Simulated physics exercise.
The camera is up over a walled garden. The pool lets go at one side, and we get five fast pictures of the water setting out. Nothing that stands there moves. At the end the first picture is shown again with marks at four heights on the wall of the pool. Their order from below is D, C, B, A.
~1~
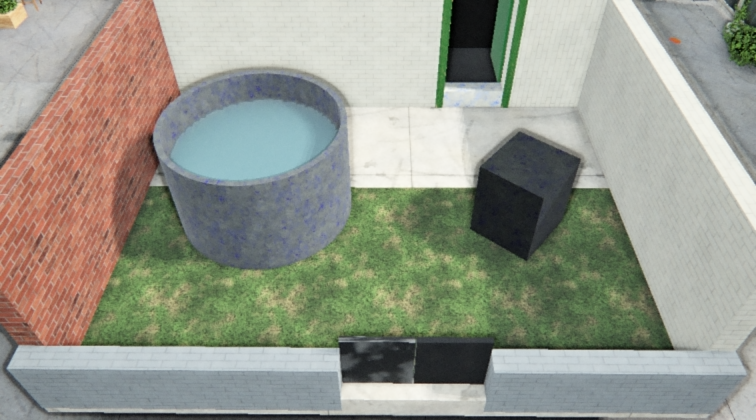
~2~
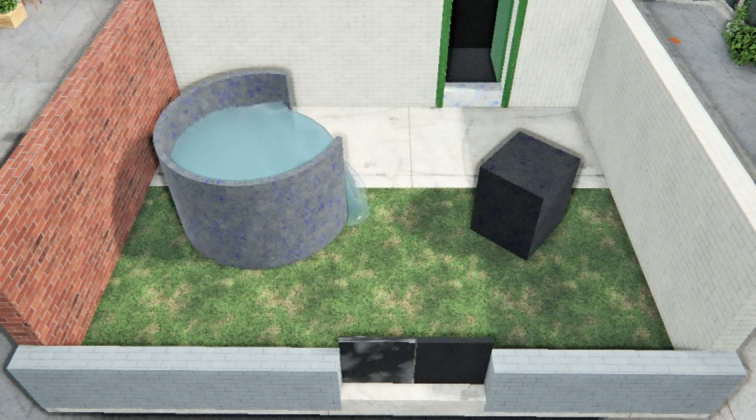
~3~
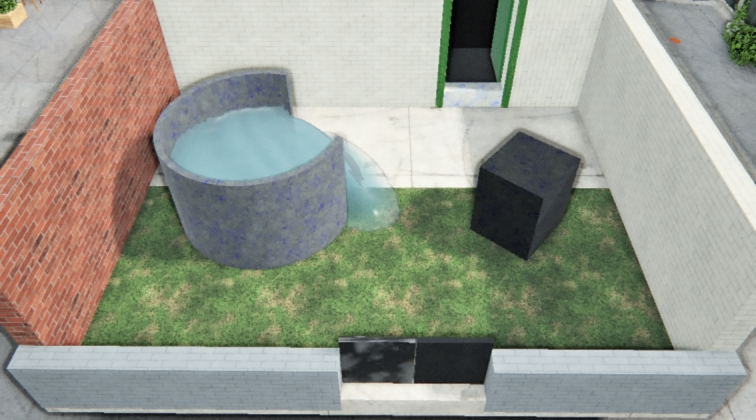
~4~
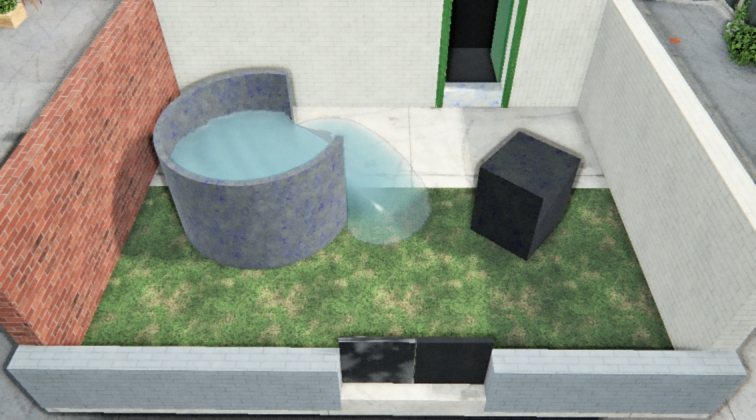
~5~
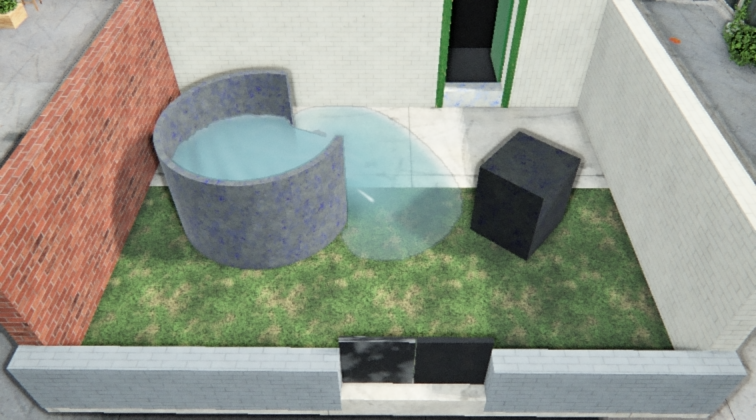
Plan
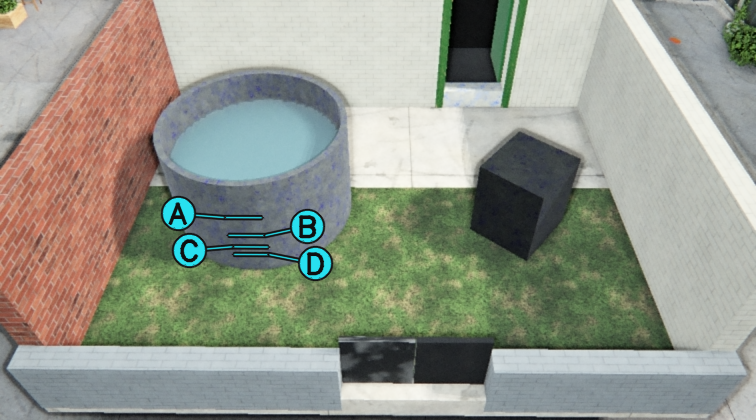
A round, mottled blue-grey pool brimming with pale water stands at the left of a walled garden, viewed from above by a still camera. Red brick rises on the left and white brick behind and right, with a green-framed doorway, a black block on the grass and paving, and a dark gate in front. The pool's right side opens, and water pours out, spreading rightward across paving and lawn.
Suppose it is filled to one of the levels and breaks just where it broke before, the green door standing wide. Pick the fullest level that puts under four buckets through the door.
Go for A.
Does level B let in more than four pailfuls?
No, that is safe.
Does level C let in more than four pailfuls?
No.
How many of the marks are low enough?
All four.
On the marked copy, A at (242, 217); B at (247, 235); C at (249, 246); D at (251, 254); from the bottom up D, C, B, A.
For level A, a splash gets over, under a bucket.
For level B, nothing gets over.
For level C, nothing gets over.
For level D, nothing gets over.
